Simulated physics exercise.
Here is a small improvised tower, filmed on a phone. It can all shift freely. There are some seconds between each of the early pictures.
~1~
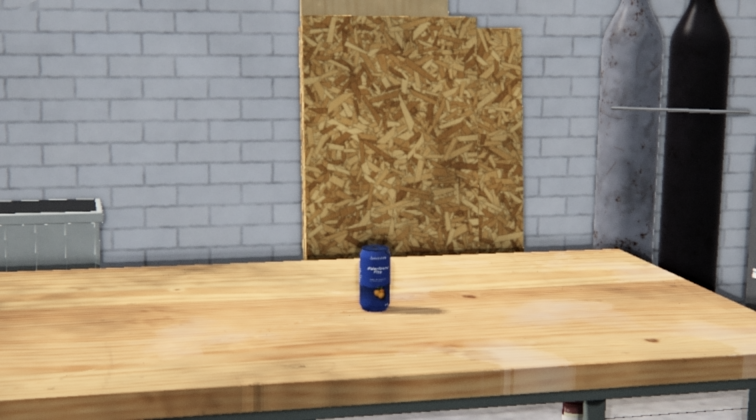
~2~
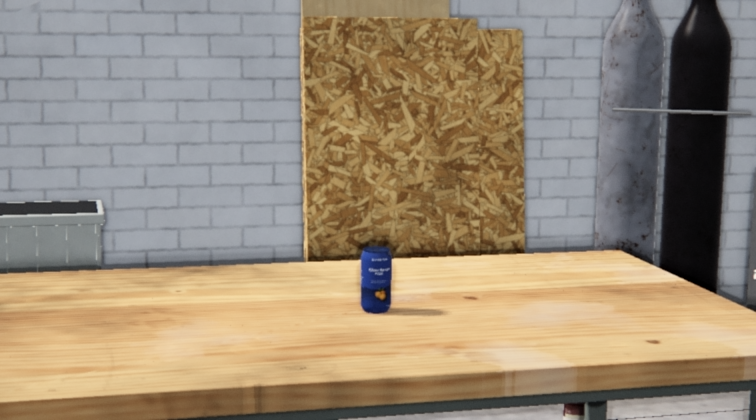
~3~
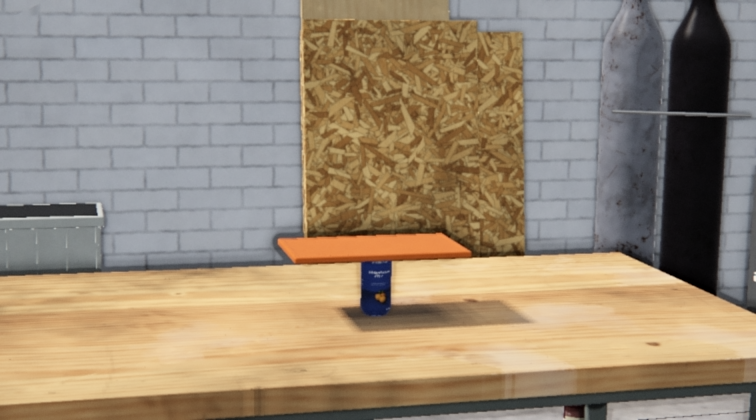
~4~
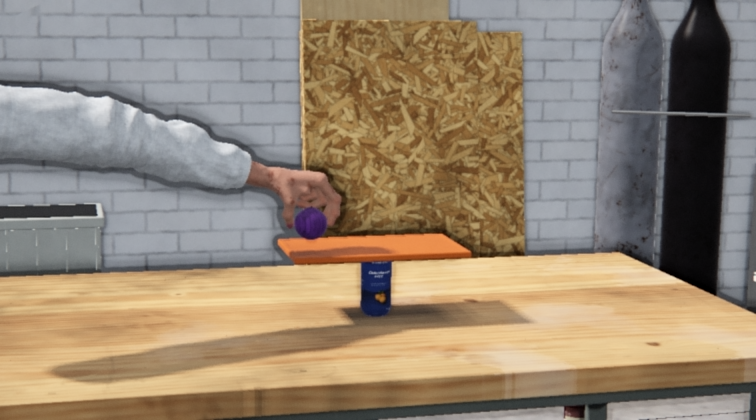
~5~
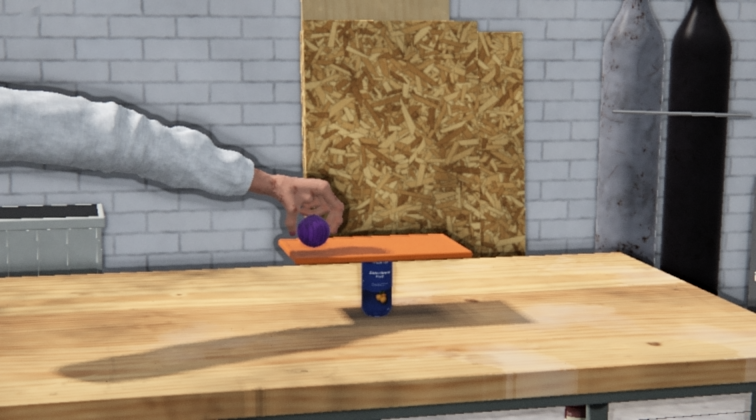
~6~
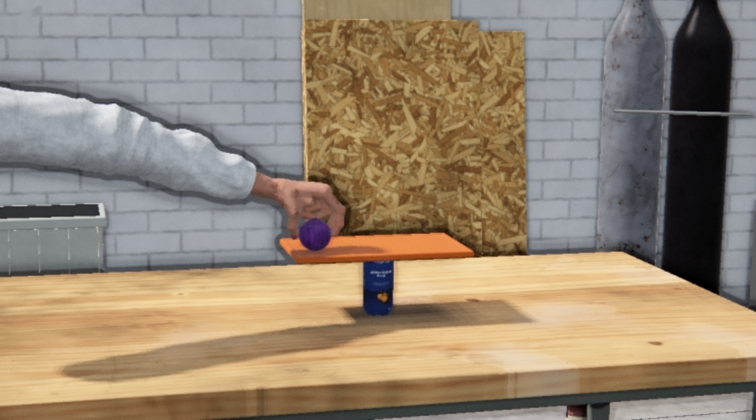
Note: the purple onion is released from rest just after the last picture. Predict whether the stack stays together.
I predict it will be unstable.
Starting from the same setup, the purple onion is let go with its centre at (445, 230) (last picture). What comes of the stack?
The stack then collapses.
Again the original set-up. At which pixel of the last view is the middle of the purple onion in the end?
End position in the final view: Approximately (251, 312).
Then, 0.40 s past the last view, purple onion now fallen; orange lid rocked 38° from its first pose.
Then, 0.60 s past the last view, orange lid rocked 45° from its first pose.
Then, 0.80 s past the last view, orange lid rocked 34° from its first pose.
Finally, fallen, orange lid and purple onion; blue can still in place. Final places as the last picture's camera would see them, purple onion near (251, 312). The stack loses its balance.
